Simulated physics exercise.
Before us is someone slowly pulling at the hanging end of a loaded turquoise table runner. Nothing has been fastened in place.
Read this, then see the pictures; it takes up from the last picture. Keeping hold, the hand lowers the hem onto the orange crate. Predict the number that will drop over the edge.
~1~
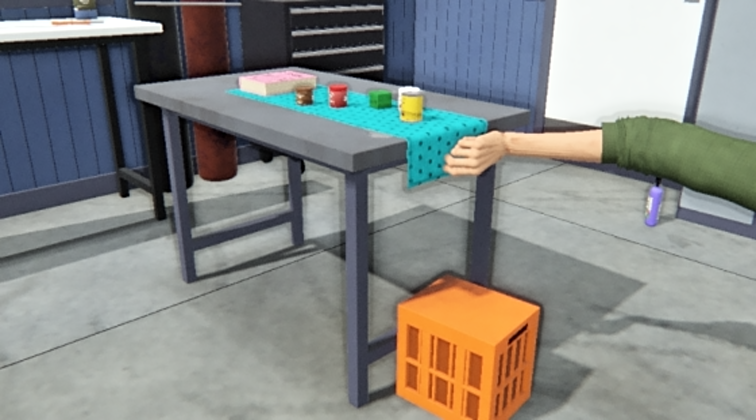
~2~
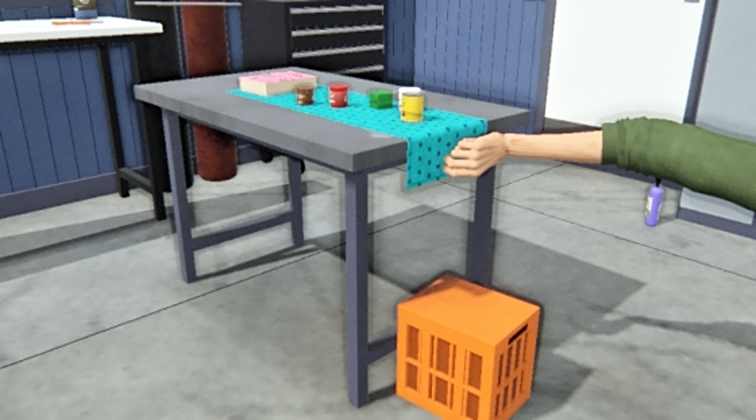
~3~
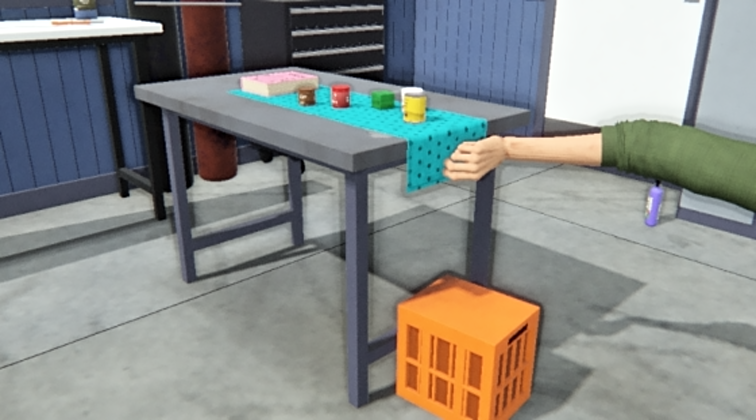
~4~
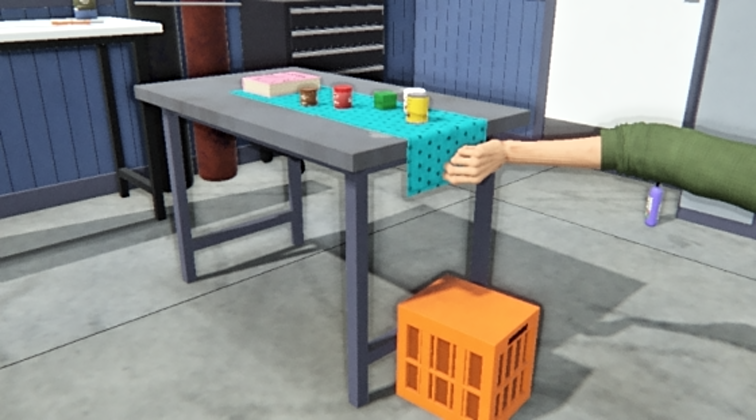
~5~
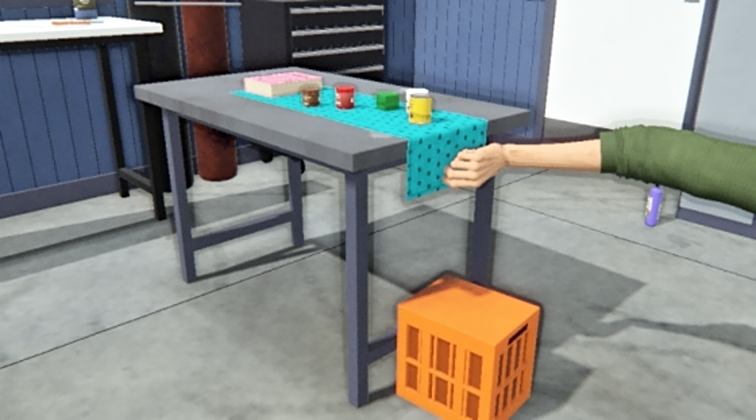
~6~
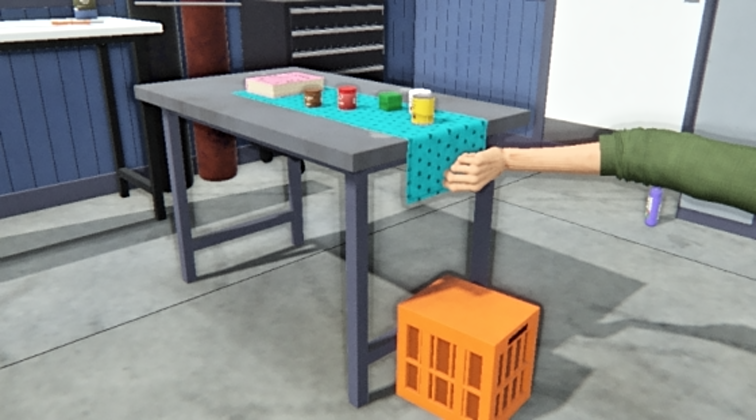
Three will drop over.
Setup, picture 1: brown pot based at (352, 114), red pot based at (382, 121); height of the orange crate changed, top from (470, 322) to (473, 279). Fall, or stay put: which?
Brown pot: Safe; red pot: Lost.
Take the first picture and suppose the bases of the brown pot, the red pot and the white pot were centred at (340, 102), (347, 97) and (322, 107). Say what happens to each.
Record - brown pot retained; red pot retained; white pot retained.
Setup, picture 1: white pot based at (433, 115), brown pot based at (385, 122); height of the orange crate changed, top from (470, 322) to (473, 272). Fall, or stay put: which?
The white pot does not stay aboard, and the brown pot does not stay aboard.
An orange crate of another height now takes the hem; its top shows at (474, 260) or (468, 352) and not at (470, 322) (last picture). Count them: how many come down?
Respectively 1 and 4.
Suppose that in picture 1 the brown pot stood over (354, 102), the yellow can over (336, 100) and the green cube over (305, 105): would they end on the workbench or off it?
Brown pot: Safe. Yellow can: Safe. Green cube: Safe.
Soon after, hem near (447, 240); yellow can gone.
Then, hem on the crate; yellow can, white pot and green cube gone.
At rest, hem on the crate; yellow can, white pot and green cube gone. It carries off three.
